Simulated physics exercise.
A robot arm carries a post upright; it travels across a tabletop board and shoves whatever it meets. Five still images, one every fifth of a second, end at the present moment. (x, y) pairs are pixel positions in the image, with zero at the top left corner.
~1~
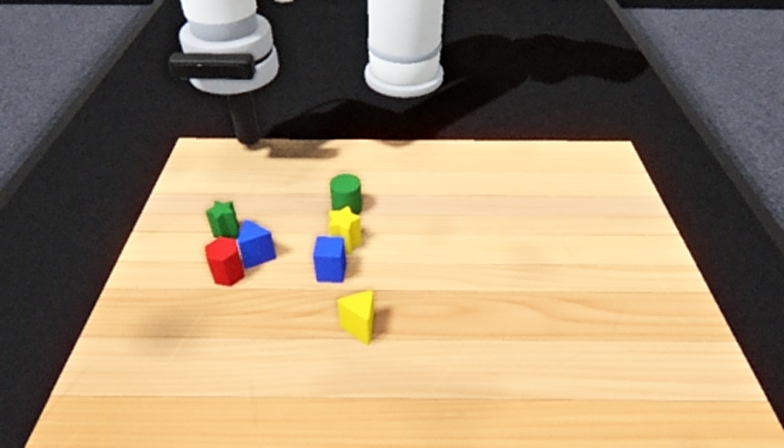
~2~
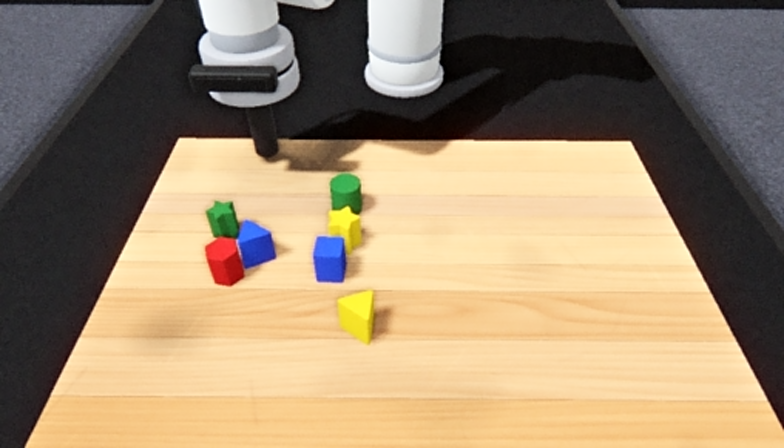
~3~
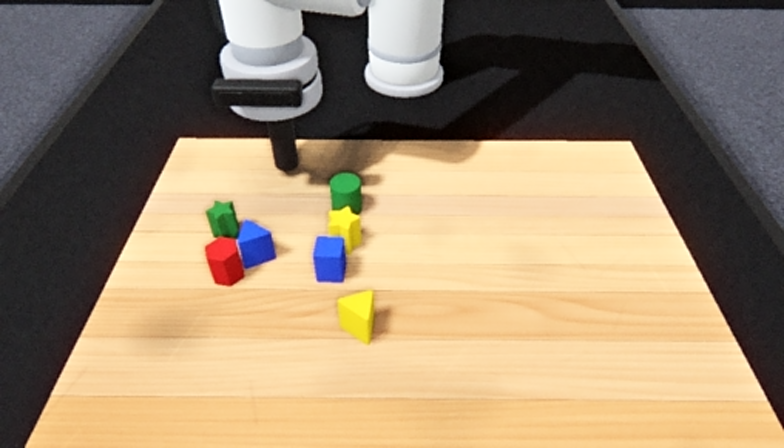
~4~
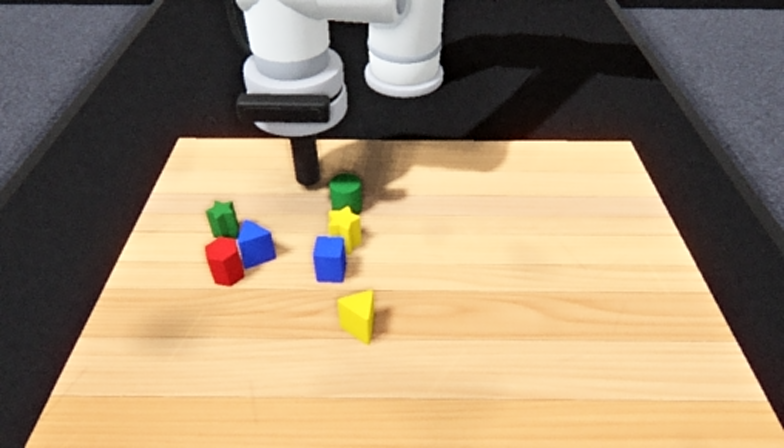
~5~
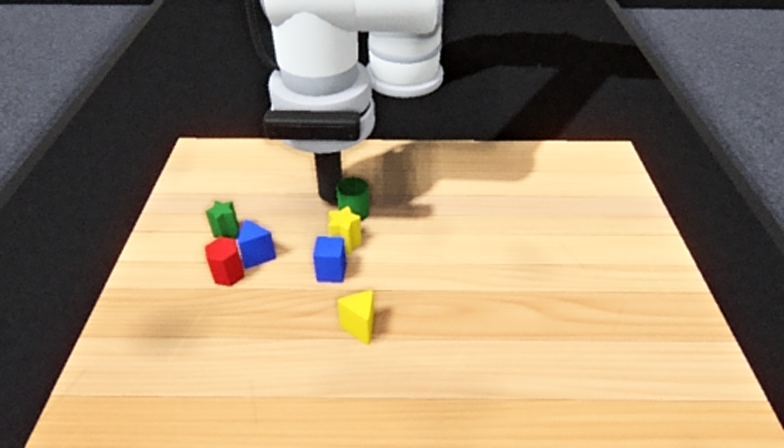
On a wooden table, a robot arm moves right and forward, nudging the green cylinder right.
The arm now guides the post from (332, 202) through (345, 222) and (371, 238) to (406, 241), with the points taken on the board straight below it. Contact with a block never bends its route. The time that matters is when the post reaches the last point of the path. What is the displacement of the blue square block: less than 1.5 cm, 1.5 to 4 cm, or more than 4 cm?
The displacement of the blue square block is below 1.5 cm.
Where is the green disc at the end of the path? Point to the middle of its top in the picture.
About (425, 198).
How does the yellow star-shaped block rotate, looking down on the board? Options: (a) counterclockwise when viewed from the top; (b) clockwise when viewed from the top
b: Clockwise when viewed from the top.
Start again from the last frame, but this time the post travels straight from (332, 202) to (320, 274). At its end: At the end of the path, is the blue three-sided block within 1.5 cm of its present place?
In short: Yes.
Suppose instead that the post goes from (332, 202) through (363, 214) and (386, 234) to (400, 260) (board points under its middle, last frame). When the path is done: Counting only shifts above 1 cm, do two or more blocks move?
My answer is no.
The first path, step by step. One third of the way, post (345, 215); green disc (373, 199).
Two thirds of the way, post (371, 230); yellow star-shaped block (348, 225), turned 60° clockwise; green disc (399, 203).
At the end, post (406, 233); blue square block not moved; yellow star-shaped block (348, 225), turned 60° clockwise; green disc (425, 198).
